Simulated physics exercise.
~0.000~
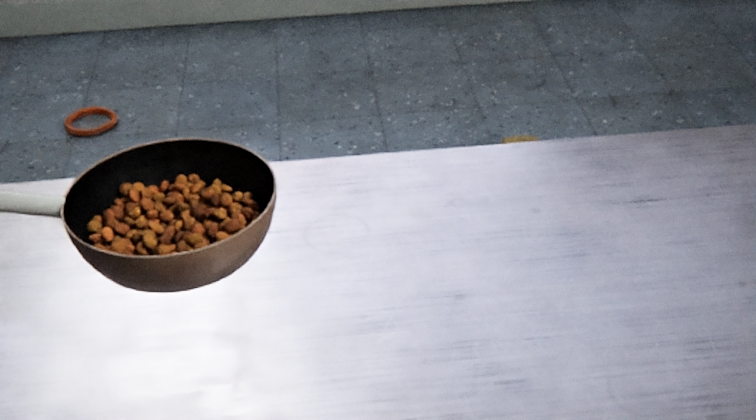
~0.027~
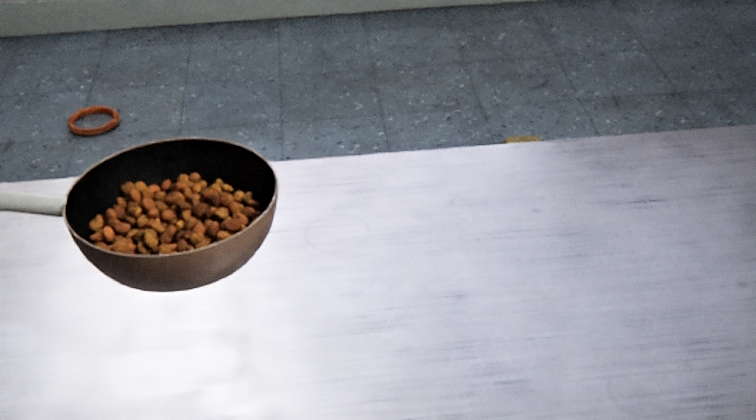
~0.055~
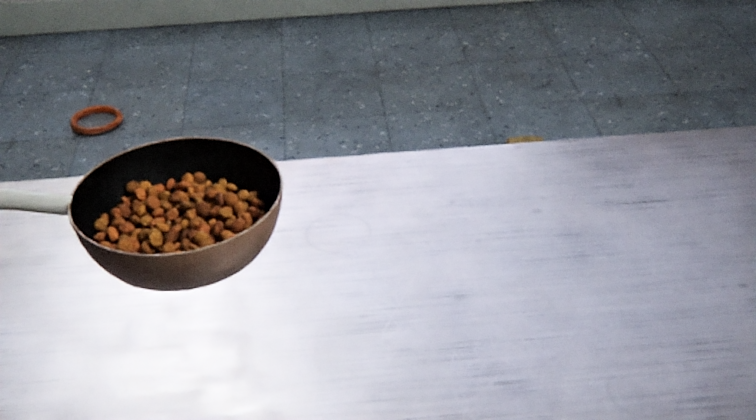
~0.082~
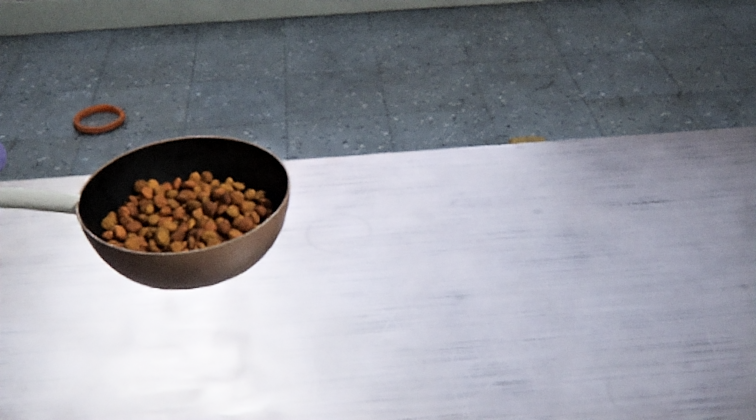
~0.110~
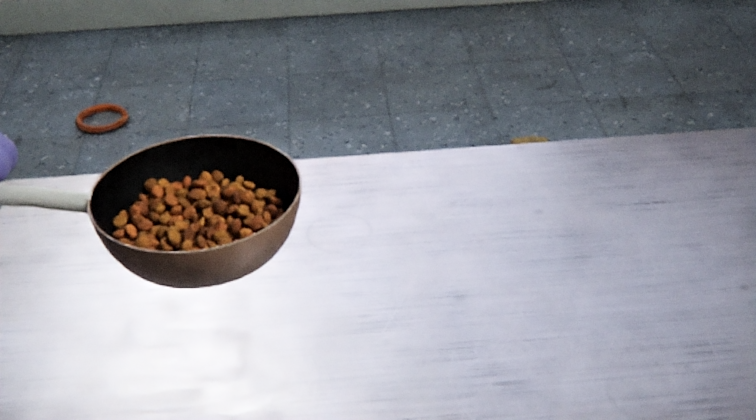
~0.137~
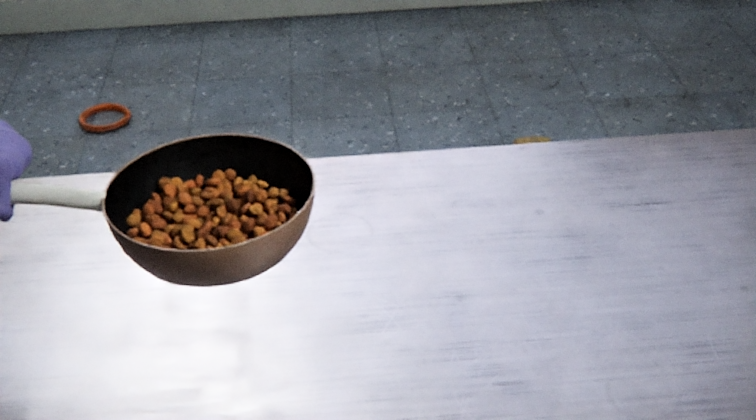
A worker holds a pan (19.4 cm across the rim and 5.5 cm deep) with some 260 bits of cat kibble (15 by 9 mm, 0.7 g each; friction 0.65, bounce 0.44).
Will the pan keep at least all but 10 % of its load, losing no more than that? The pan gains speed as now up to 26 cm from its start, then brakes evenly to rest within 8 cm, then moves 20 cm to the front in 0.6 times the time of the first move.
Yes, the loss stays within 10 %.
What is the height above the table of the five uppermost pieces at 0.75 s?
About 20 cm above the table.
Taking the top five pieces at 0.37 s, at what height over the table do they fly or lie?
Roughly 20 centimetres.
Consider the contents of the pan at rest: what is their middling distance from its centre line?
That would be about 5.5 centimetres.
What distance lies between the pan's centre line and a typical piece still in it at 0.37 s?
That comes to around 5.5 cm.
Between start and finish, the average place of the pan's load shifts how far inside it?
I'd estimate close to 2.5 cm.
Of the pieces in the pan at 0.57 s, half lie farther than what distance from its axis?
Distance: Near 5.5 cm.
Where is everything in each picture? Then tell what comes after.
Pan at (182, 261); tilt 0 degrees; moved 0.0 cm; leading edge at (276, 184); top of the load at (200, 187), in the first picture.
Pan at (184, 260); tilt 0 degrees; moved 0.1 cm; leading edge at (277, 183); top of the load at (202, 186), in the second picture.
Pan at (189, 259); tilt 0 degrees; moved 0.6 cm; leading edge at (282, 183); top of the load at (207, 186), in the third picture.
Pan at (196, 258); tilt 0 degrees; moved 1.3 cm; leading edge at (290, 182); top of the load at (214, 185), in the fourth picture.
Pan at (207, 257); tilt 0 degrees; moved 2.3 cm; leading edge at (301, 181); top of the load at (201, 184), in the fifth picture.
Pan at (220, 256); tilt 0 degrees; moved 3.6 cm; leading edge at (315, 180); top of the load at (214, 183). Its speed is now 0.53 m/s, in the sixth picture.
After 0.37 s, tilt 0 degrees; pan 100 %; middle of all pieces near (451, 206).
Then, at 0.57 s, tilt 0 degrees; pan 100 %; middle of all pieces near (559, 212).
Then, at 0.75 s, tilt 0 degrees; pan 100 %; middle of all pieces near (601, 349).
After 0.92 s, tilt 0 degrees; pan 100 %; middle of all pieces near (600, 362).
In the end, at 1.3 s, pan 100 %.
